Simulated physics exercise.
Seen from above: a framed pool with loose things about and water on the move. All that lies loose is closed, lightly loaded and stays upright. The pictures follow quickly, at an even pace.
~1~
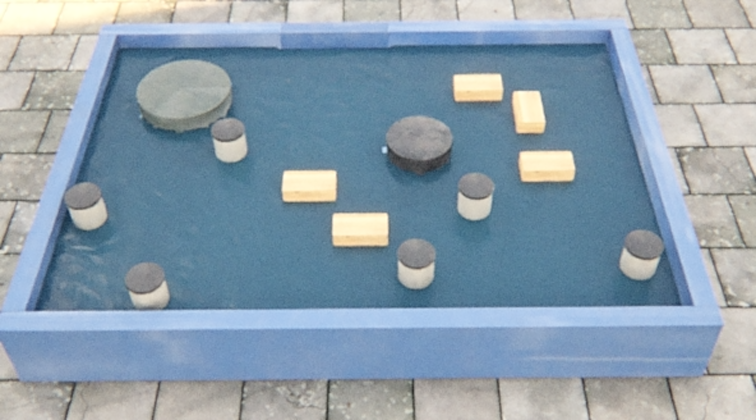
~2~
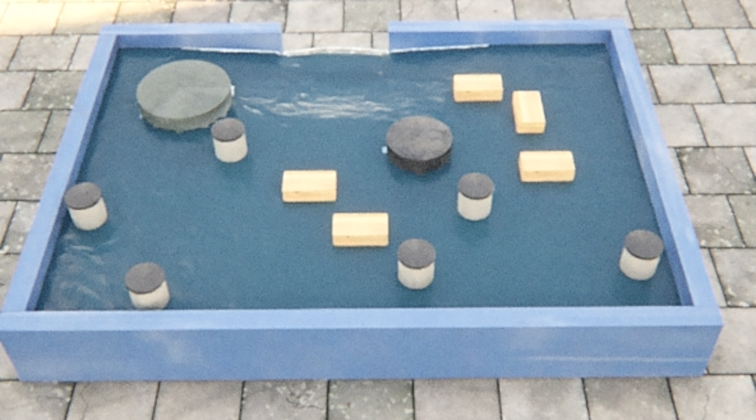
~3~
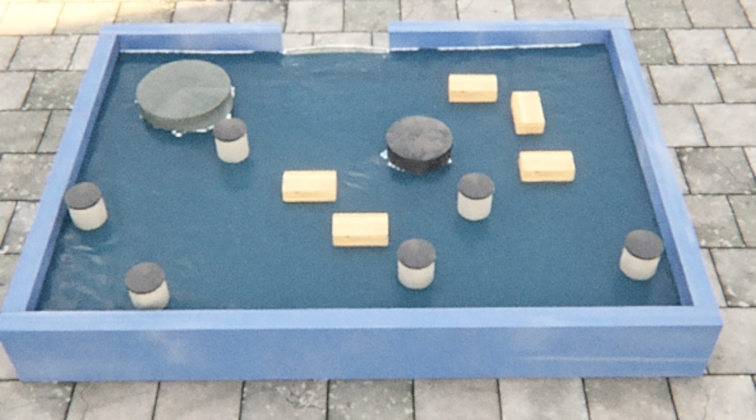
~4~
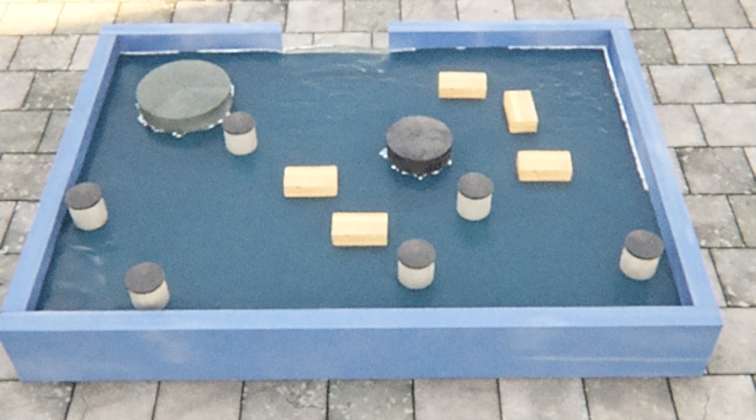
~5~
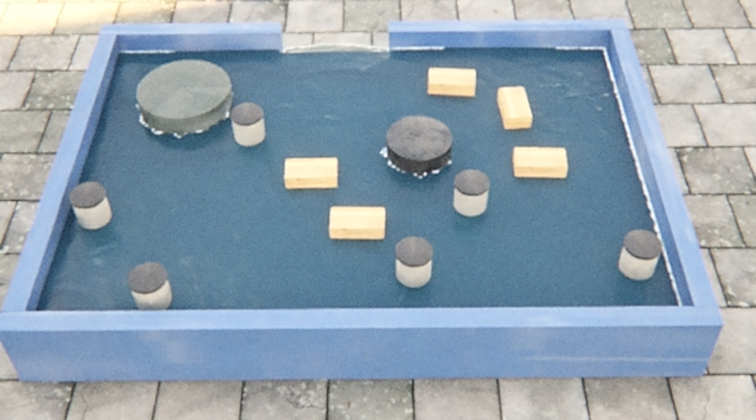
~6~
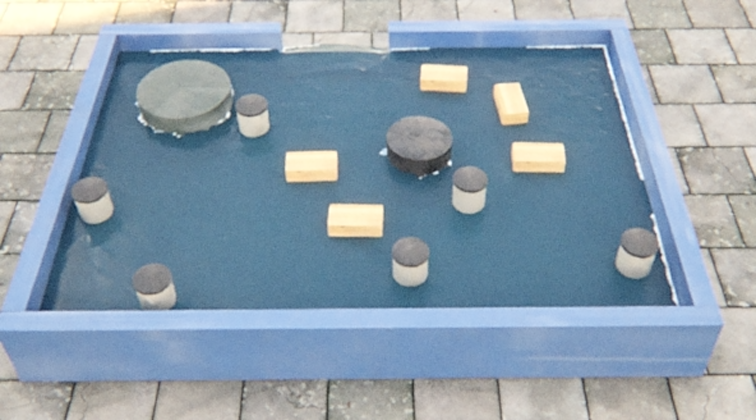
A blue-framed pool held floating wooden blocks and dark-topped pails around two round dark objects; a gap opened in its far wall, water rippled there, and several floating things drifted slowly toward it.
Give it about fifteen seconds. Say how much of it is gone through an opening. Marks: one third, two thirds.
That comes to between one and two thirds.
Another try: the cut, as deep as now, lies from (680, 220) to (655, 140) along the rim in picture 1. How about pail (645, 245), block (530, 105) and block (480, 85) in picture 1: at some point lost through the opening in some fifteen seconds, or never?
In that order: Washed out, through, yes.
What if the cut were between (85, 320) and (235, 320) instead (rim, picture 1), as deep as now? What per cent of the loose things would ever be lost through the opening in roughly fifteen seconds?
Some 60 per cent.
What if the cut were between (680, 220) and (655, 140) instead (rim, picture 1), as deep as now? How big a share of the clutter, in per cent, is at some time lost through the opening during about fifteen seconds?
Roughly 60 per cent.
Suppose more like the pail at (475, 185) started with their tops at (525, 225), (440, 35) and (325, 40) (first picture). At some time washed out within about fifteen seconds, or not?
In that order: No, yes, carried outside.
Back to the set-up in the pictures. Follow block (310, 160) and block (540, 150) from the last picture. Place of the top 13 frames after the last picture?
Near (326, 95) and (513, 130).
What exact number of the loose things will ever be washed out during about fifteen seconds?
It comes to 4.
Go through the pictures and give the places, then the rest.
A pail at (228, 129) floats; a block at (478, 83), afloat; 0 of 11 have shifted, in the first picture.
A pail at (228, 129) floats; a block at (478, 83) floats; 0 of 11 have shifted, in the second picture.
A pail at (229, 129), afloat; a block at (473, 83) floats, close to its start; 0 of 11 have shifted, in the third picture.
A pail at (238, 123), afloat, close to its start; a block at (463, 80), afloat, close to its start; 4 of 11 have shifted, in the fourth picture.
A pail at (247, 113), afloat, close to its start; a block at (452, 77), afloat, close to its start; 6 of 11 have shifted, in the fifth picture.
A pail at (251, 105), afloat, close to its start; a block at (444, 73) floats, close to its start; 8 of 11 have shifted, in the sixth picture.
A moment on, 0 of 11 are out; 11 afloat.
Next, 2 of 11 are out; 9 afloat.
Later, 4 of 11 are out; 7 afloat.
In the end, 4 of 11 are out; 7 afloat.
